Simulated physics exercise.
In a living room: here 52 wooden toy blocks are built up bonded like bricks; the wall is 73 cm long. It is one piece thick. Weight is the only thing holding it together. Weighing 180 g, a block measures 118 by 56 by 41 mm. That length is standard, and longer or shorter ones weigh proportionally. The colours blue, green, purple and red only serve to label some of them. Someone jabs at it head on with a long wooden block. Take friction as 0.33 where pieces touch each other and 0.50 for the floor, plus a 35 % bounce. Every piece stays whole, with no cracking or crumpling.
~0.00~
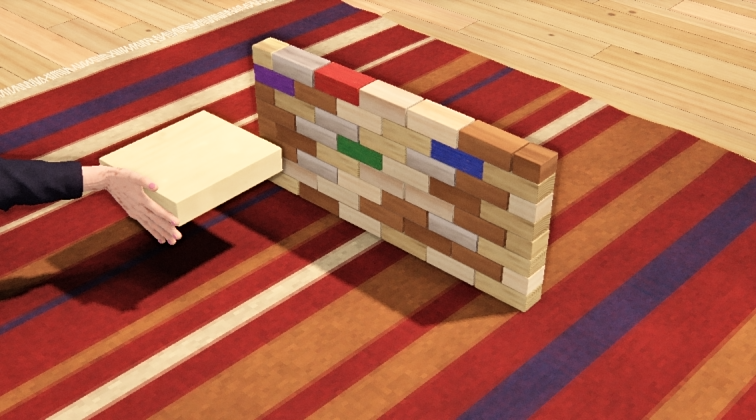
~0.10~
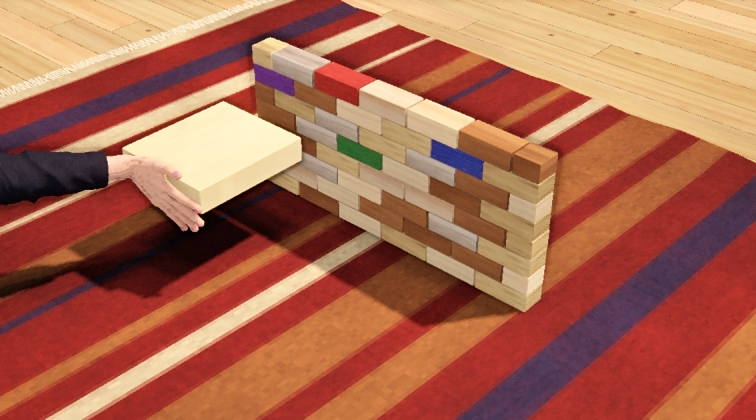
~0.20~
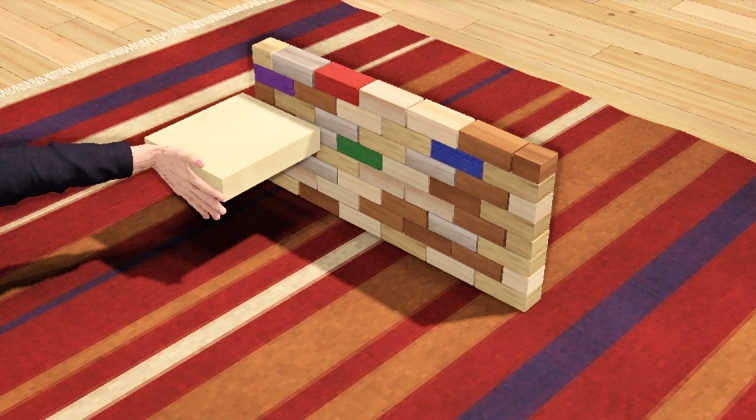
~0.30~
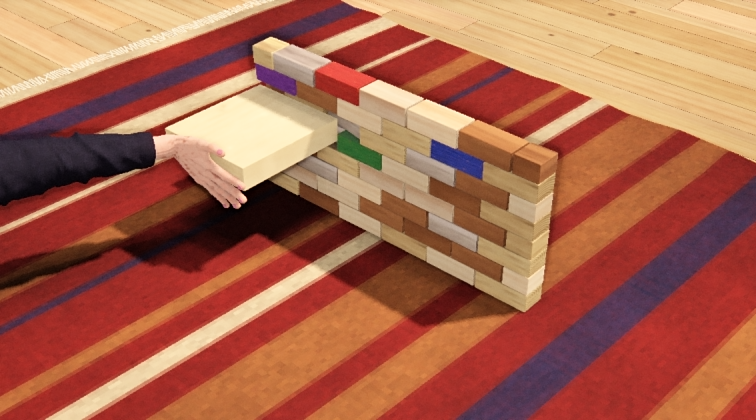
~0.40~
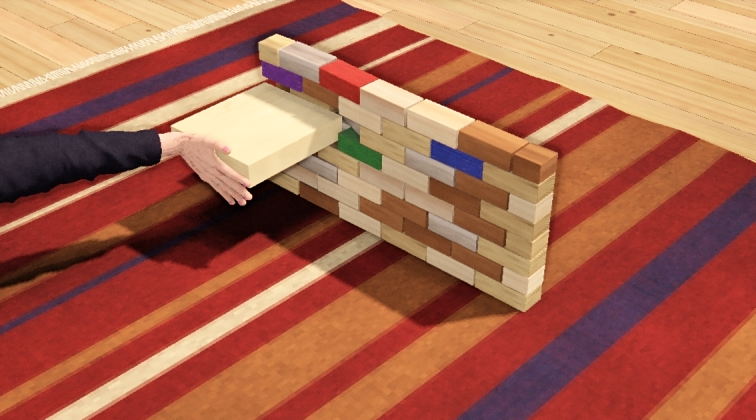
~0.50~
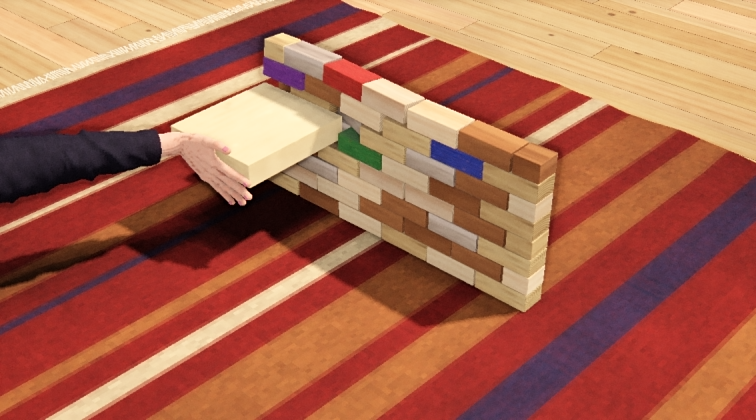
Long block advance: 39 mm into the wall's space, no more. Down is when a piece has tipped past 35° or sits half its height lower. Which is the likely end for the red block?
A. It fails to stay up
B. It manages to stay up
The answer is A.
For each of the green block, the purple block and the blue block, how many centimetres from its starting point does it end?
From start to finish: Green 0, purple 38, blue 0 centimetres.
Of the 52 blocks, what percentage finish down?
Something close to 25 percent of them.
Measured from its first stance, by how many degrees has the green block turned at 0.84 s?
I'd estimate close to 0°.
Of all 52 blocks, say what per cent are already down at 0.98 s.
By then, 25 per cent.
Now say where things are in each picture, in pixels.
In the first frame (each place is the centre of the face we see best), block in hand (273, 162) 14 cm short of touching; red block (335, 89); blue block (455, 159); green block (358, 152); all as stacked.
The second frame shows block in hand (293, 151) 8 cm short of touching; red block (335, 89).
The third frame shows block in hand (312, 141) 27 mm short of touching; red block (335, 89).
The fourth frame shows block in hand (330, 132) 25 mm in; red block (335, 88); purple block (274, 79) moved 5 mm; 7 have shifted.
The fifth frame shows block in hand (335, 129) 39 mm in, stopped; red block (338, 86) moved 10 mm; purple block (280, 76) moved 22 mm; 12 have shifted.
The sixth frame shows block in hand (335, 129) 39 mm in, stopped; red block (342, 83) tilted 5°; purple block (281, 74) tilted 5°; green block (358, 152); 13 have shifted.
By 0.84 s, none of the 52 blocks down, 13 disturbed; red block tilted 19°; purple block tilted 20°.
By 0.98 s, 12 of the 52 blocks down; red block tilted 49°, 35 mm lower; purple block tilted 43°, 32 mm lower.
By 1.12 s, 12 of the 52 blocks down; red block on its side; purple block tilted 65°, 22 cm lower.
By 1.30 s, 12 of the 52 blocks down; red block on its side; purple block upside down.
When it is over (2.1 s), 12 of the 52 blocks down; red block on its side; purple block upside down; green block unmoved. In pixels of the last frame, middles, red block near (463, 154), purple block near (370, 126).
